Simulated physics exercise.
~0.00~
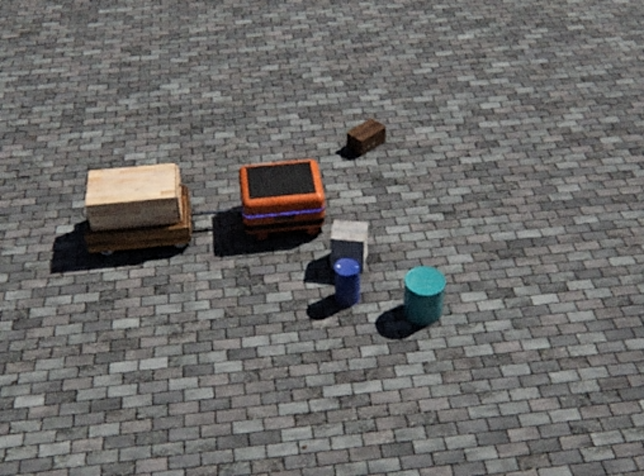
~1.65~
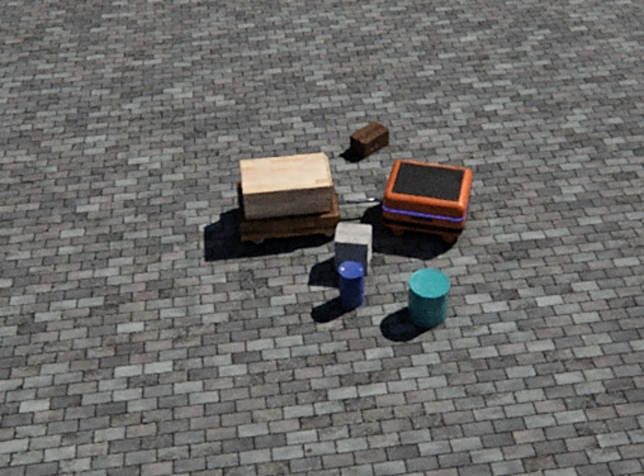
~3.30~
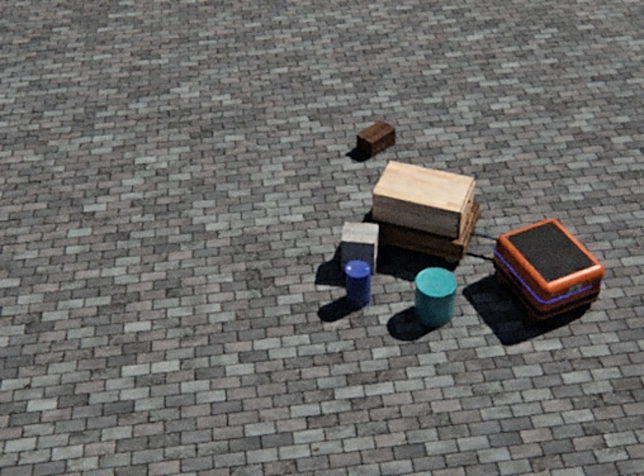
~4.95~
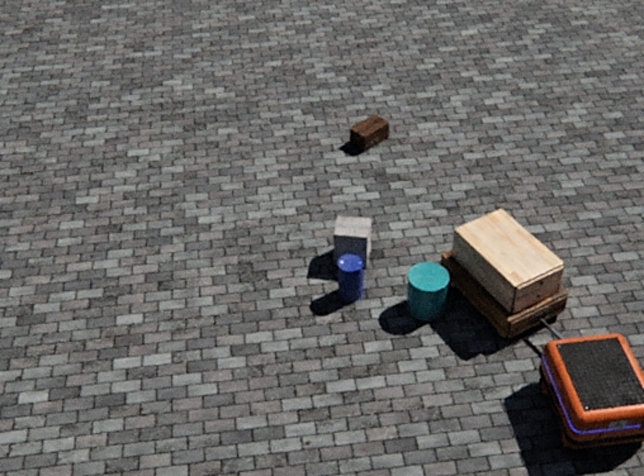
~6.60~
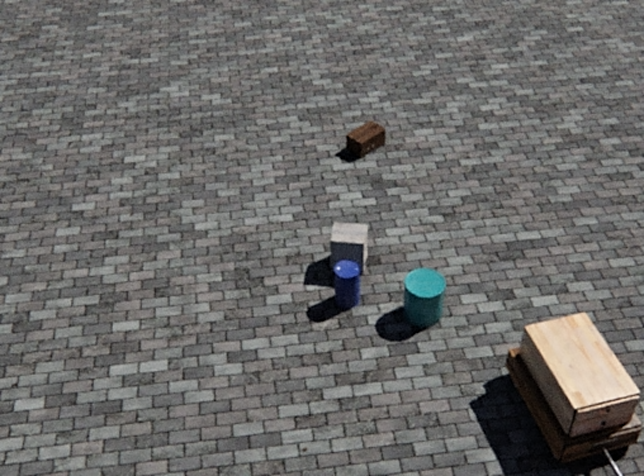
The clip opens on a gray brick pavement where an orange tug with a dark top pulls a cart carrying a pale wooden crate, to the left of a white box, a blue canister, a turquoise pail and a small brown box. The tug heads right, passing between the brown box and the white box with the cart behind it. It then curves down toward the lower right, and the cart swings around the turquoise pail. The tug leaves at the lower right, while the cart nears the corner, still in view. All four standing objects remain in place.
